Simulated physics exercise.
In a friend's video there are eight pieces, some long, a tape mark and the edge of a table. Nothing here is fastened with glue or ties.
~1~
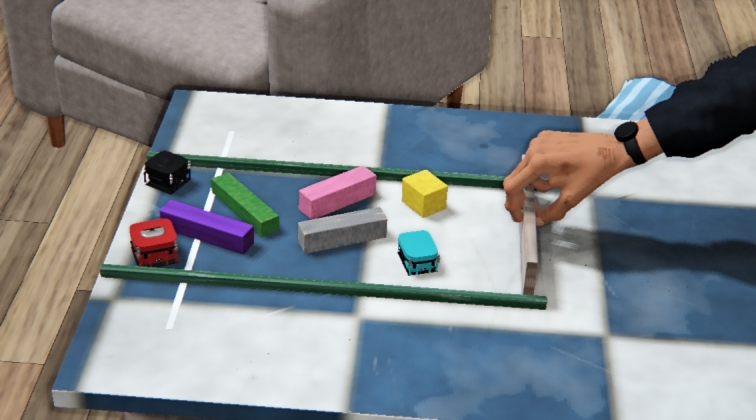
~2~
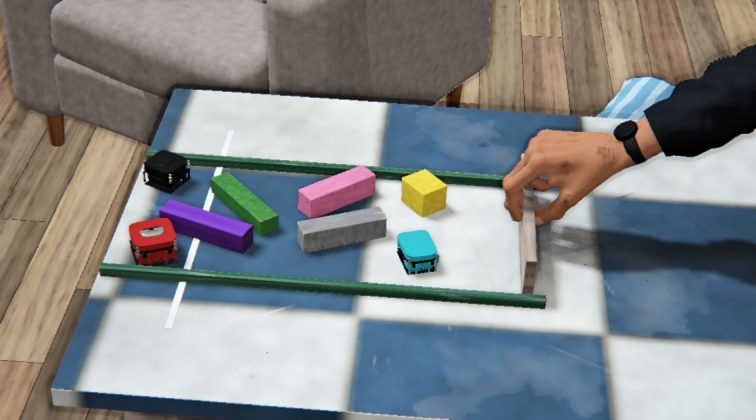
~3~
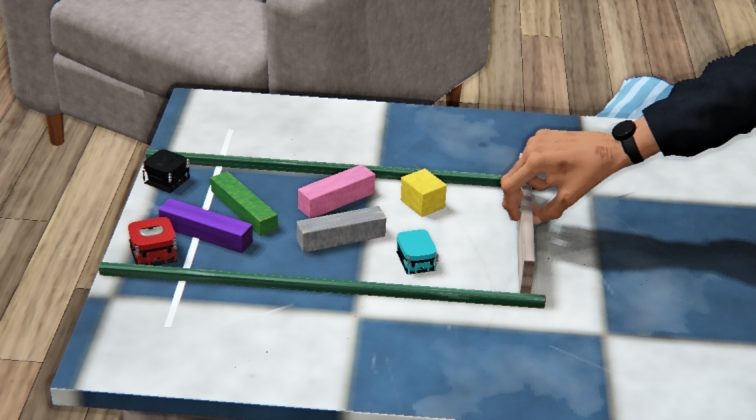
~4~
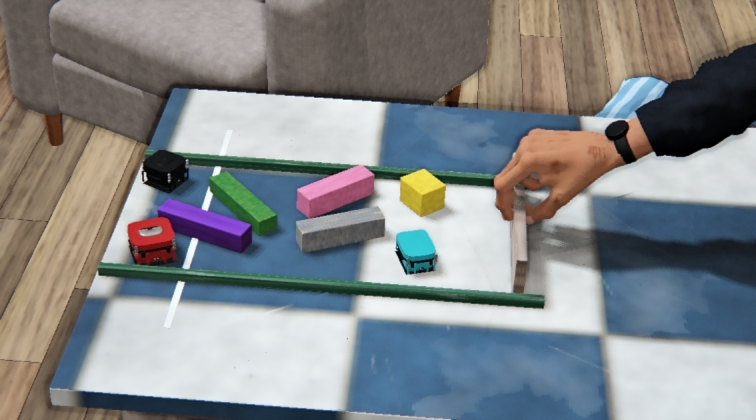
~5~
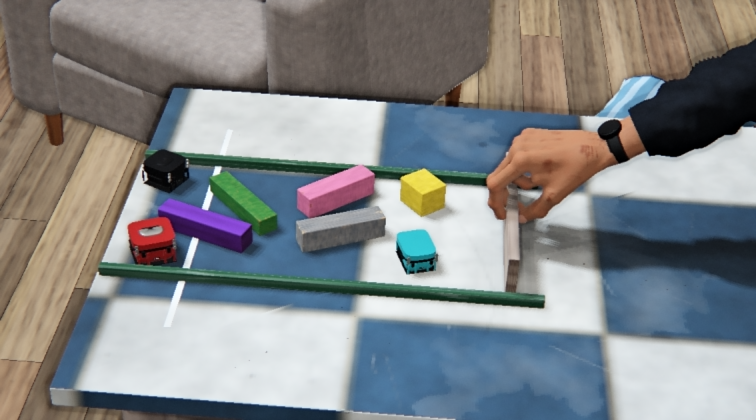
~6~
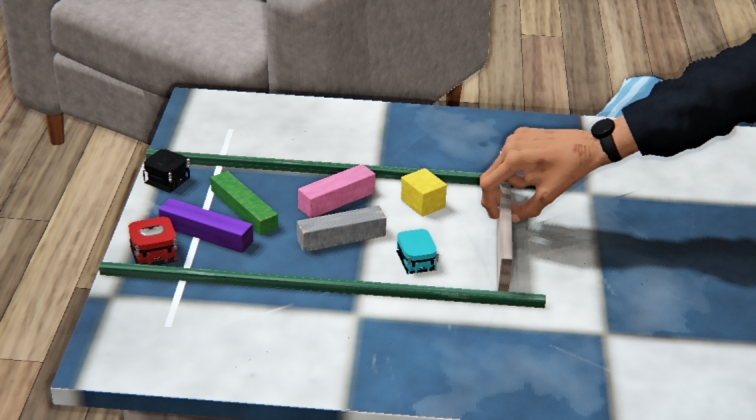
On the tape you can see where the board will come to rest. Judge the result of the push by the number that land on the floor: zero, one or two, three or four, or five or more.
The number that land on the floor is one or two.
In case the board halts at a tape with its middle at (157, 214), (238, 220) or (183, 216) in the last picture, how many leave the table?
Going through each try, you'd get 5, 0 and 4.
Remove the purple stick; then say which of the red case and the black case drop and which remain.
So the red case keeps its place and the black case goes down.
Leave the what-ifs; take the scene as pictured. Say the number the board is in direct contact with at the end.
At rest, 3 are in contact.
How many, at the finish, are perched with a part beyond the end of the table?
1.
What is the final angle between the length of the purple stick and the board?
It works out to near 45°.
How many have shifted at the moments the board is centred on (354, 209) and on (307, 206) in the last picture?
Tally: 4; 6.
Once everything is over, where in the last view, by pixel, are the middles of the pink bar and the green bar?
The first comes to rest at (171, 176), and the second at (144, 191).
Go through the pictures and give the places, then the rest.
Black case (167, 172); red case (154, 244); purple stick (207, 227); board (527, 224); tape (204, 220), in the first picture.
Red case (153, 243); yellow block (424, 193), in the second picture.
Purple stick (206, 225); grey bar (342, 229), in the third picture.
Black case (165, 172); green bar (243, 203), in the fourth picture.
Red case (152, 242); pink bar (336, 191), in the fifth picture.
Black case (166, 171); red case (153, 242); purple stick (206, 225); board (504, 220); tape (203, 218), in the sixth picture.
Soon after, none off yet; black case at rest near (166, 171); red case at rest near (153, 242); purple stick at rest near (206, 225).
After that, none off yet; black case at rest near (166, 171); red case at rest near (153, 242); purple stick moving near (196, 227).
And then, none off yet; black case at rest near (162, 169); red case displaced a little near (138, 244); purple stick displaced a little near (166, 234).
In the end, the number that fall off is one or two; gone, red case and black case.
